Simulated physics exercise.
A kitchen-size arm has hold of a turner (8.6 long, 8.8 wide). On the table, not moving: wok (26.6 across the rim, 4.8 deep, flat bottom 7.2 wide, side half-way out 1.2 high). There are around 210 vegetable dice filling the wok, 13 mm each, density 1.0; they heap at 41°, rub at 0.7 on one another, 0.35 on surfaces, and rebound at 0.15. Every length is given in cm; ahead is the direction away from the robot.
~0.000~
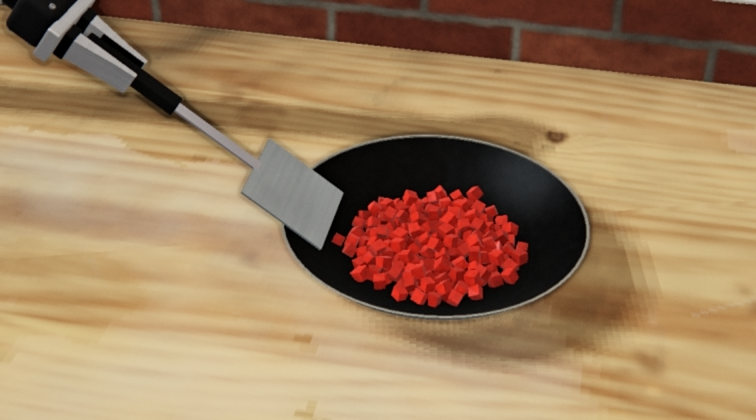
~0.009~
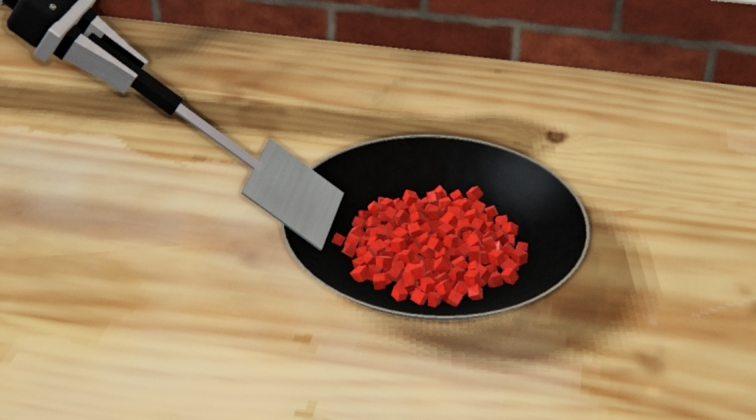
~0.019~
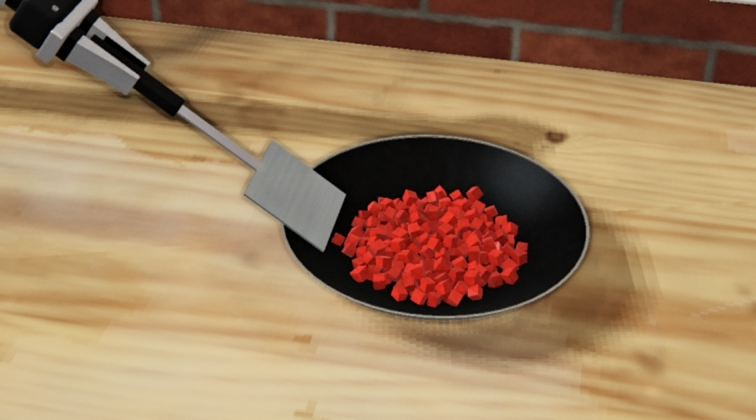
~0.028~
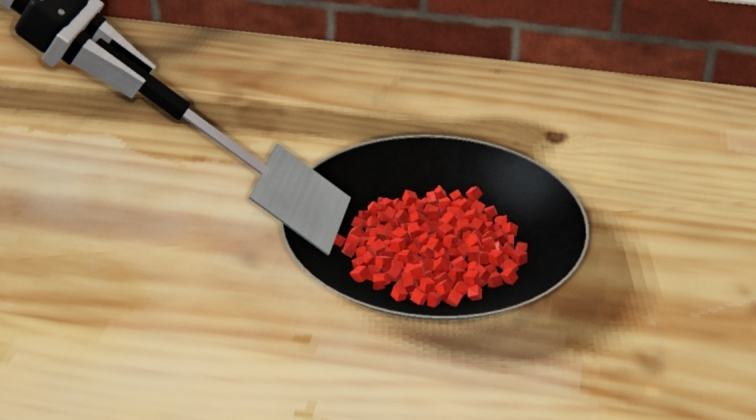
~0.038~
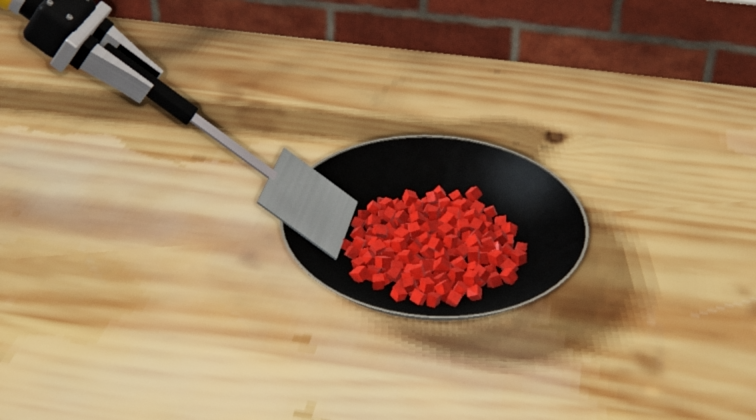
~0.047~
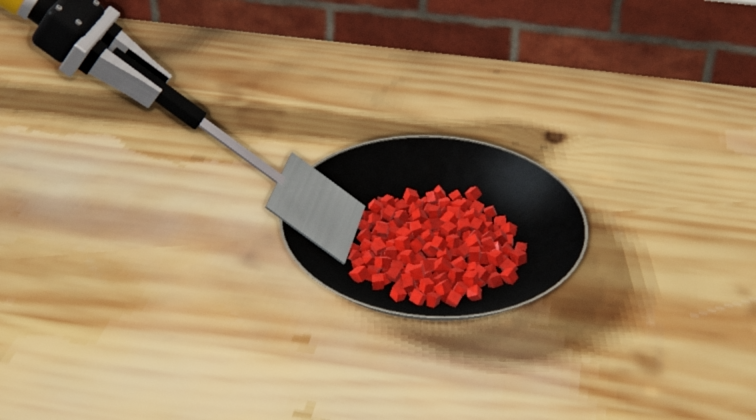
On a wooden table, a robot arm slides a turner slightly right against red cubes in a black pan.
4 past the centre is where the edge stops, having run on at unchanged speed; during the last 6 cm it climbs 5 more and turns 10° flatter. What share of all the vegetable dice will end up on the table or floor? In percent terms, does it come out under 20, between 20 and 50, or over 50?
It comes out under 20 %.
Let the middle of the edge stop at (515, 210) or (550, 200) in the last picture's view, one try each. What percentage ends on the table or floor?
Estimates, in order: 30 % and 45 %.
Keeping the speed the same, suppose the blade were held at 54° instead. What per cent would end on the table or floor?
In that case, around 5 percent would end up on the table or floor.
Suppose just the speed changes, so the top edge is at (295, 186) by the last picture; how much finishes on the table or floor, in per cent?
35 %.
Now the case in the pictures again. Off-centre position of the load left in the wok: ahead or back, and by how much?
About 5.5 centimetres ahead.
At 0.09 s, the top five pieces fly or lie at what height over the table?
Somewhere near 4 cm, I'd say.
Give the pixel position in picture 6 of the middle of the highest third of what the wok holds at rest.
Roughly (533, 246).
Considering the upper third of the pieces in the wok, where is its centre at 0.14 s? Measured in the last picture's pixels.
The middle sits at approx. (518, 238).
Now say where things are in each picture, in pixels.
In the first picture, the turner top edge at (255, 165), sloping 36°; upper third of the load around (435, 239), from x 340 to 520, top at y 195; 208 in the wok.
In the second picture, the turner top edge at (256, 165), sloping 36°; upper third of the load around (435, 239), from x 340 to 520, top at y 195.
In the third picture, the turner top edge at (258, 166), sloping 36°; upper third of the load around (434, 239), from x 340 to 520, top at y 195.
In the fourth picture, the turner top edge at (263, 170), sloping 36°; upper third of the load around (434, 240), from x 340 to 520, top at y 195.
In the fifth picture, the turner top edge at (271, 174), sloping 36°; upper third of the load around (433, 238), from x 345 to 520, top at y 195.
In the sixth picture, the turner top edge at (279, 179), sloping 36°; upper third of the load around (433, 238), from x 355 to 520, top at y 195; 208 in the wok.
After 0.09 s, sloping 36°, highest piece 5 above the table; 208 in the wok.
After 0.14 s, sloping 32°, highest piece 6 above the table; 207 in the wok, 1 on the blade or in flight.
After 0.36 s, sloping 26°, highest piece 6 above the table; 193 in the wok, 15 on the table or floor.
After 1.41 s, sloping 26°, highest piece 6 above the table; 193 in the wok, 15 on the table or floor.
In the end, 193 in the wok, 15 on the table or floor. That is 7 % on the table or floor.
